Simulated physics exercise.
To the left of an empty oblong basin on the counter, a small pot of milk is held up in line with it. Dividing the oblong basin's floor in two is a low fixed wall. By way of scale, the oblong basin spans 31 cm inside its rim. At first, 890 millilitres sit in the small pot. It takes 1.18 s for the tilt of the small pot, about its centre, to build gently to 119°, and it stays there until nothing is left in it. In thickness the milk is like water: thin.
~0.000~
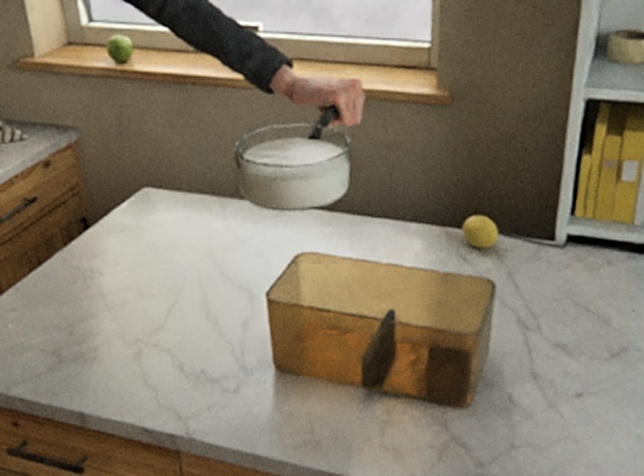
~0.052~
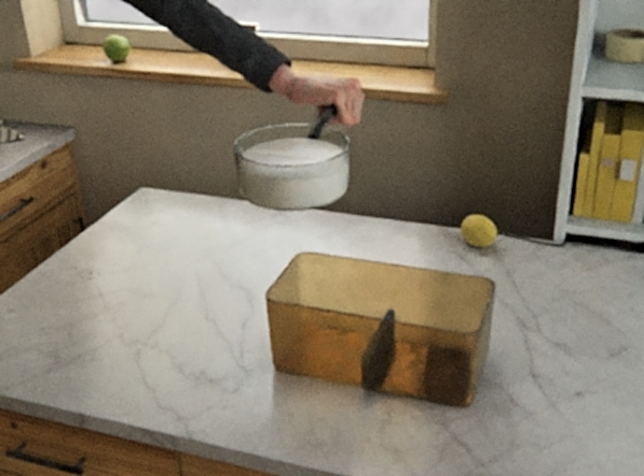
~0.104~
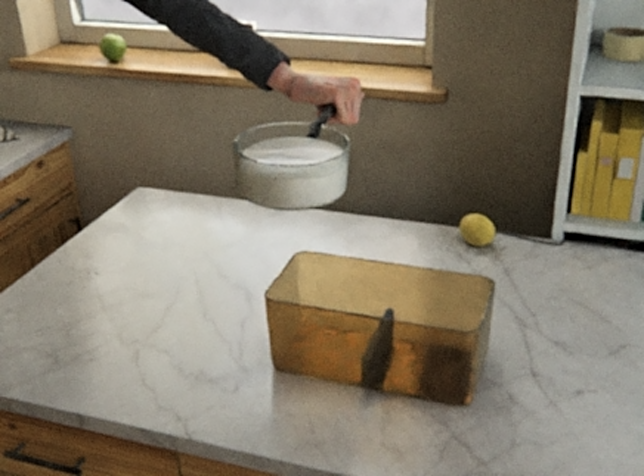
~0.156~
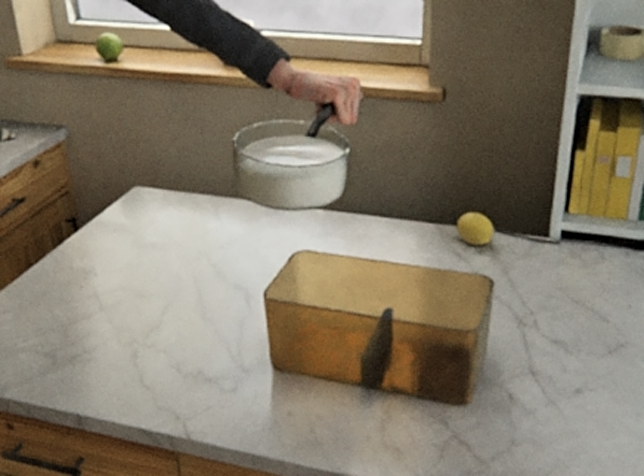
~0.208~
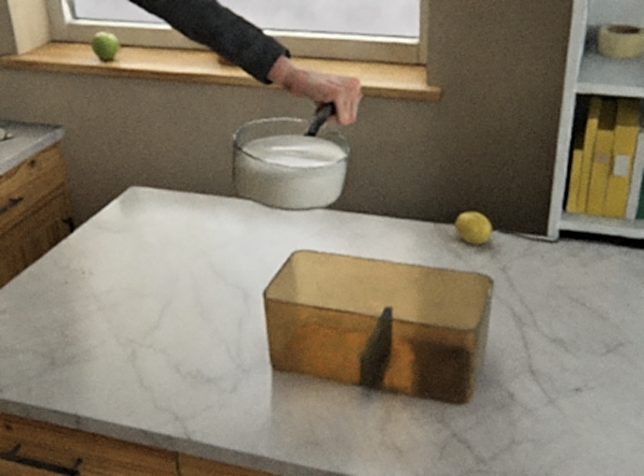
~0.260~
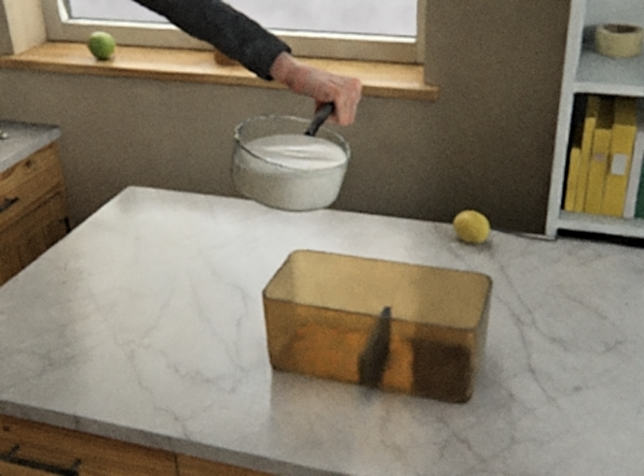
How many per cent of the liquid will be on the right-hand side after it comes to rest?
Some 64 per cent will be on the right-hand side.
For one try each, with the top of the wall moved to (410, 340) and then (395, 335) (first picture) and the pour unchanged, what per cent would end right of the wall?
The first try gives 20 percent and the second 45 percent.
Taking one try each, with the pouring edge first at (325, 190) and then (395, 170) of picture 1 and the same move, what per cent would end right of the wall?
I'd expect close to 25 per cent and then close to 90 per cent.
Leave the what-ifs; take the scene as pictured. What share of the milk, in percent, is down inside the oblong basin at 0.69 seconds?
Around 16 percent.
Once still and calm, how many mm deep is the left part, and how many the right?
Left about 14 mm, right about 26 mm.
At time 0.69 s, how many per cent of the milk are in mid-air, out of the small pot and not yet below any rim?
Around 44 in a hundred.
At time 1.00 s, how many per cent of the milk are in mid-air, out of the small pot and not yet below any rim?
Close to 8 in every hundred parts.
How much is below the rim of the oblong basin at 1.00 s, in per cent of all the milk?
Around 88 in a hundred.
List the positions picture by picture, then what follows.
In the first picture, it leans 0°; its right rim is at (346, 151); the milk meets the walls at (246, 151) and (346, 162); the oblong basin's rim runs from (282, 275) to (488, 308); the wall's top is at (379, 335).
In the second picture, it leans 1°; its right rim is at (346, 151); the milk meets the walls at (245, 151) and (345, 162).
In the third picture, it leans 2°; its right rim is at (346, 152); the milk meets the walls at (244, 150) and (345, 162).
In the fourth picture, it leans 5°; its right rim is at (346, 154); the milk meets the walls at (243, 148) and (345, 161).
In the fifth picture, it leans 9°; its right rim is at (346, 157); the milk meets the walls at (242, 148) and (345, 161).
In the sixth picture, it leans 14°; its right rim is at (346, 161); the milk meets the walls at (240, 147) and (346, 161).
After 0.69 s the tilt is 75° and 40 per cent is still to pour, 2 is left of the wall and 14 right of it.
After 1.00 s the tilt is 112° and 4 per cent is still to pour, 24 is left of the wall and 64 right of it.
After 1.33 s the tilt is 119° and 0 per cent is still to pour, 35 is left of the wall and 64 right of it.
After 1.68 s the tilt is 119° and 0 per cent is still to pour, 35 is left of the wall and 64 right of it.
In the end 35 per cent lies left of the wall, 64 right of it and 1 outside.
